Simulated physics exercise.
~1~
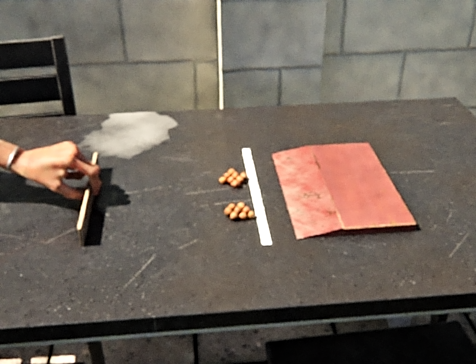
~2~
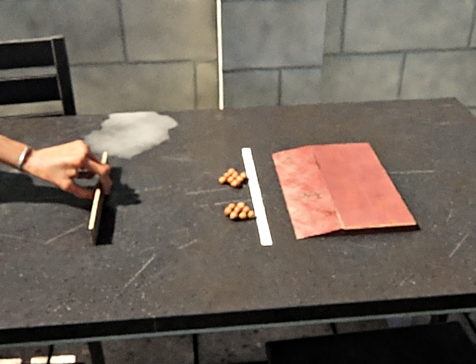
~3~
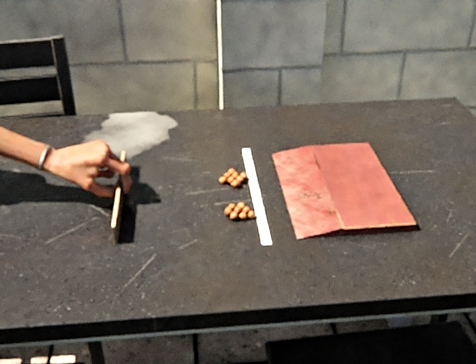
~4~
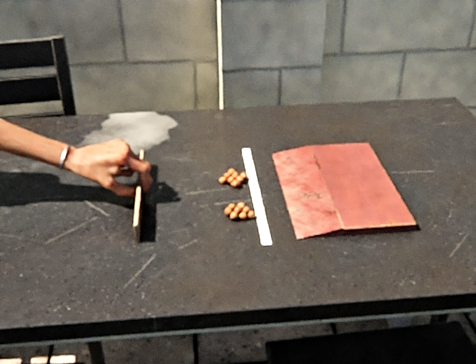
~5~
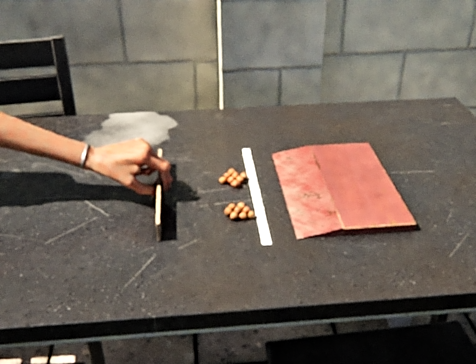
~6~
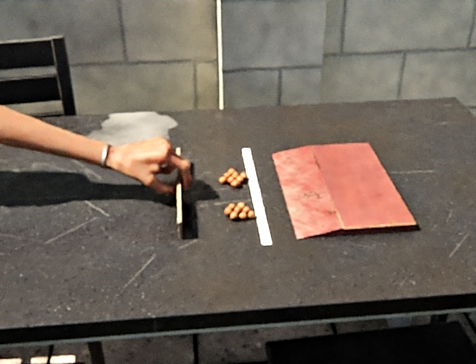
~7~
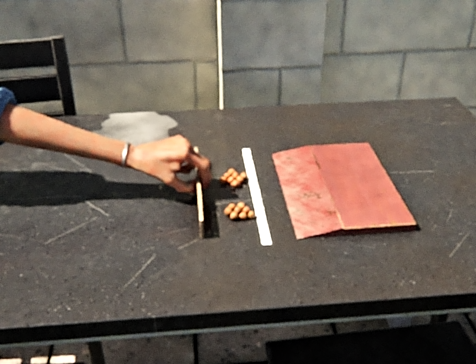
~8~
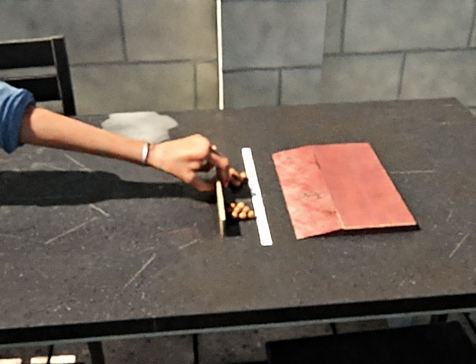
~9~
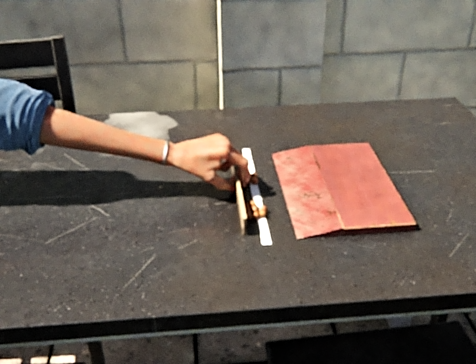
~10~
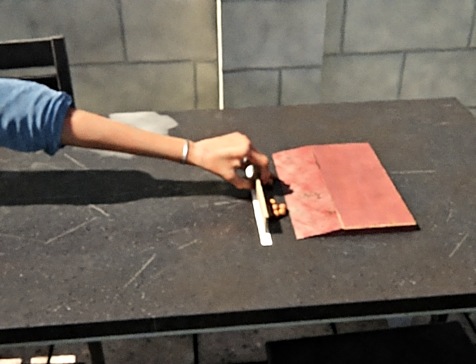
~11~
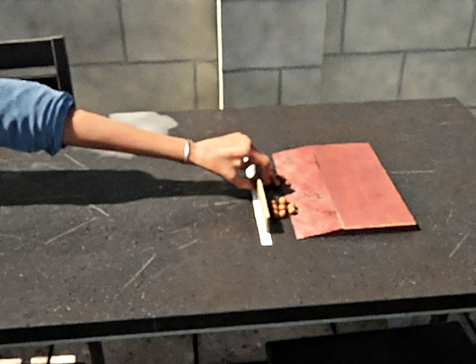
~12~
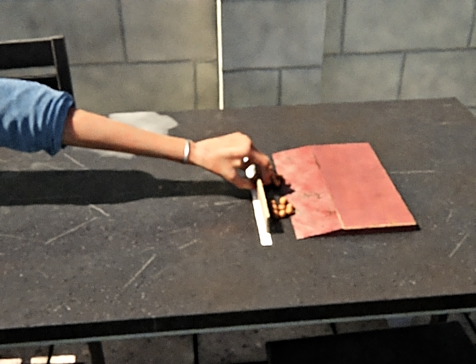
A hand slides an upright wooden strip rightward, pushing two clusters of small brown balls over white tape, stopping beside a red slab.
